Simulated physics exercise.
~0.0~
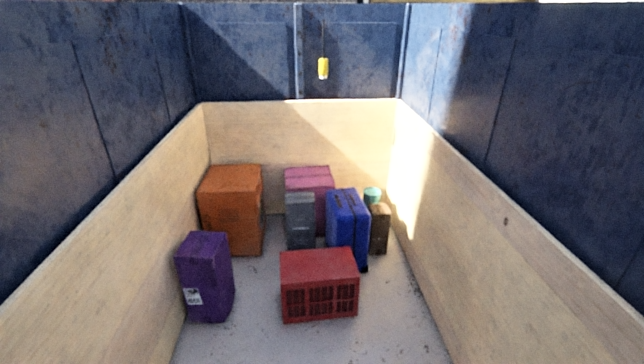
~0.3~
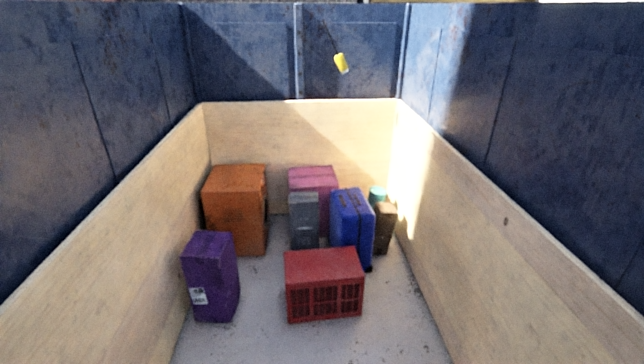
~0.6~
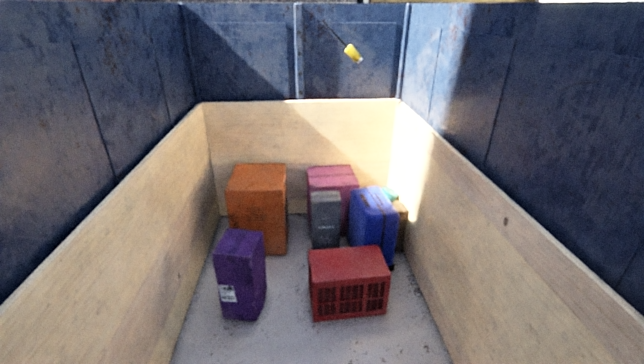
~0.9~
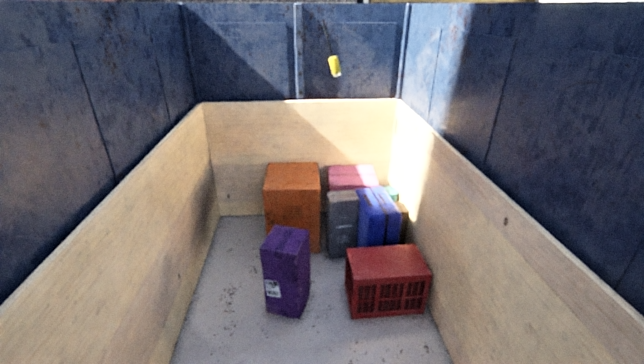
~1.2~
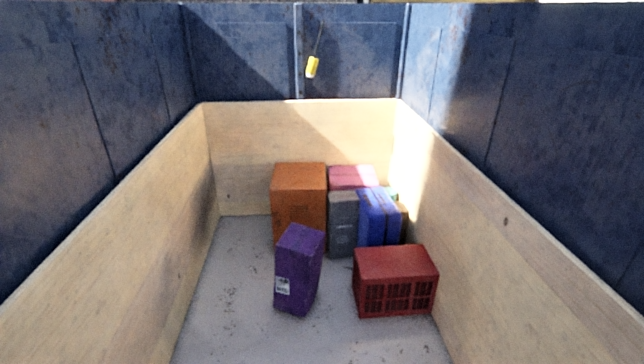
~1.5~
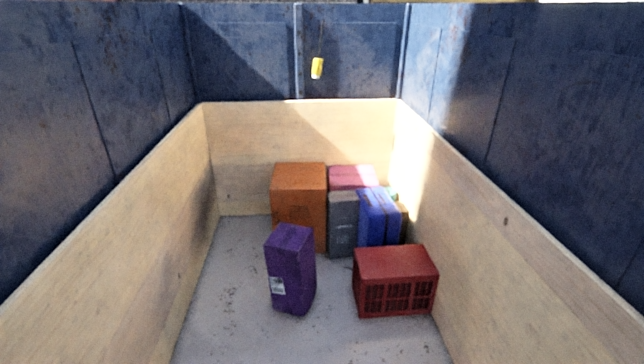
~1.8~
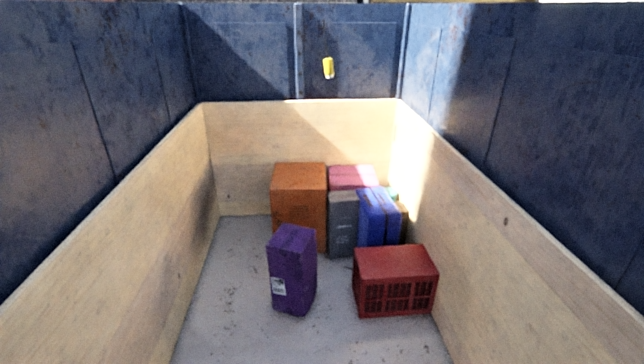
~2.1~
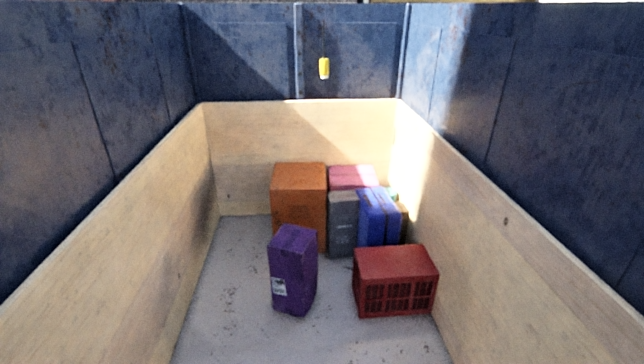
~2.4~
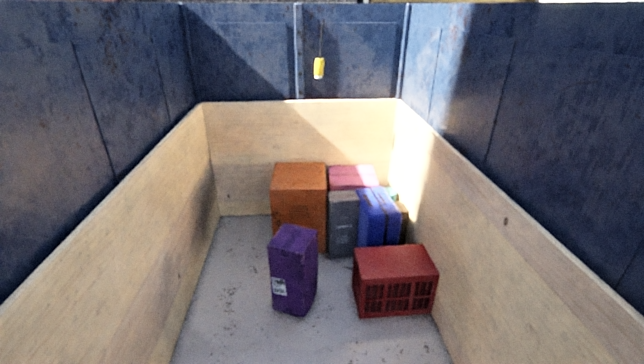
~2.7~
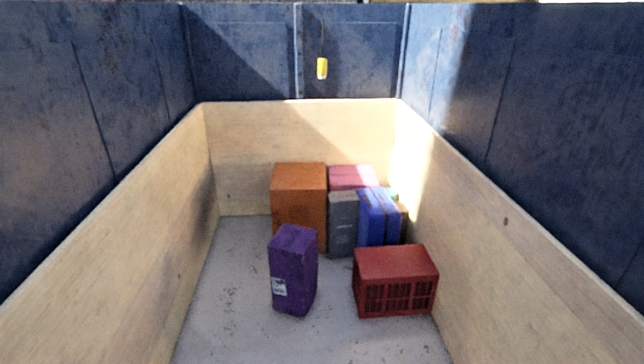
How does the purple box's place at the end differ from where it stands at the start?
At the start the purple box stands close to the left wall, and at the end it stands further right, near the middle of the floor in front of the orange box.
A load bay with pale wooden lower sides and dark blue upper walls is seen from above its near end, with a small yellow lamp hanging at the back. An orange box, a pink box, a grey box, a blue case and small turquoise and brown items stand towards the back, with a purple box at left and a red crate in front. The lamp swings right and the load slides right across the floor. The purple box tips slightly, then settles upright. The lamp's swing dies down, and everything rests still, bunched towards the right wall.
